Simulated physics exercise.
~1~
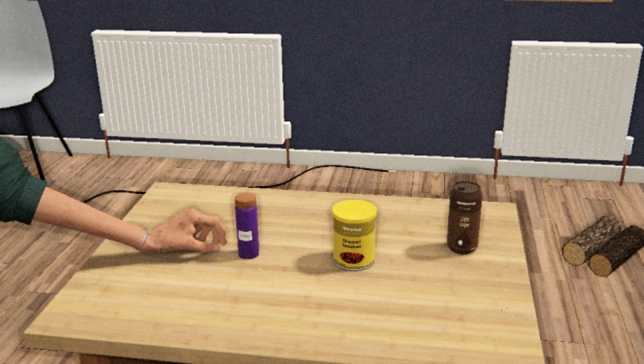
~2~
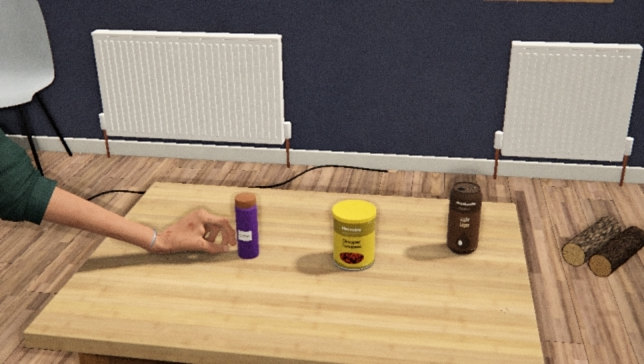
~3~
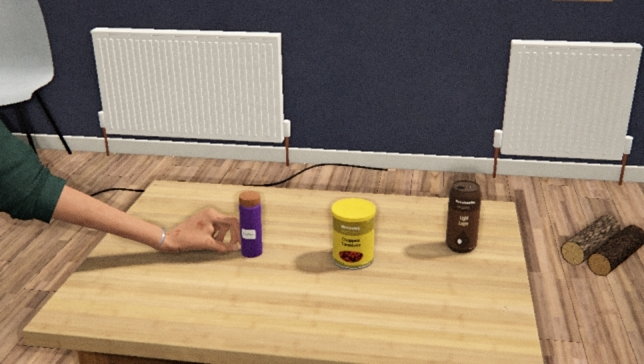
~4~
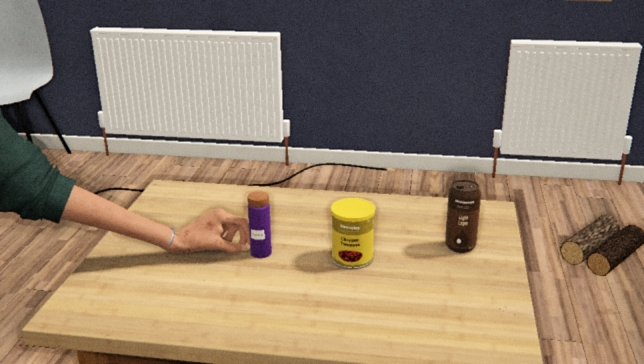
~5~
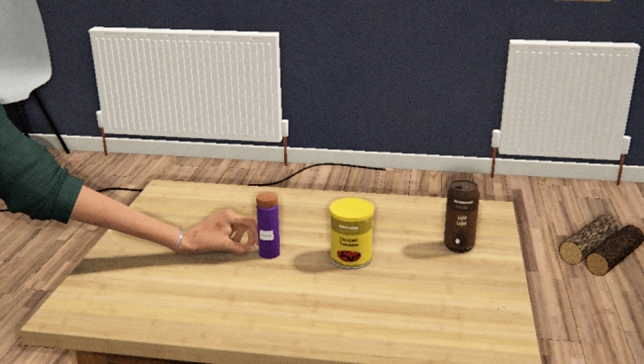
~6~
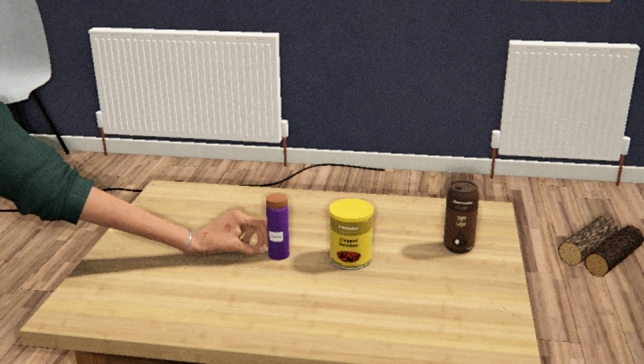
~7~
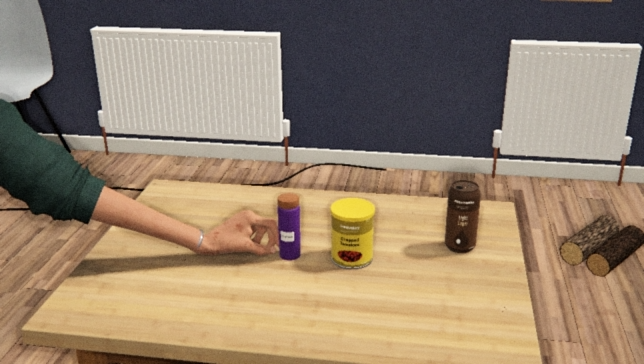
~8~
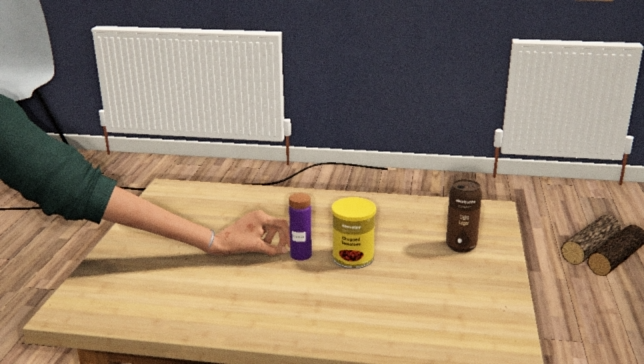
On a wooden table near two white radiators, a hand reached in from the left and slowly pushed a small purple shaker to the right until it stood upright close beside a yellow tin, while the tin and a brown can stayed put.
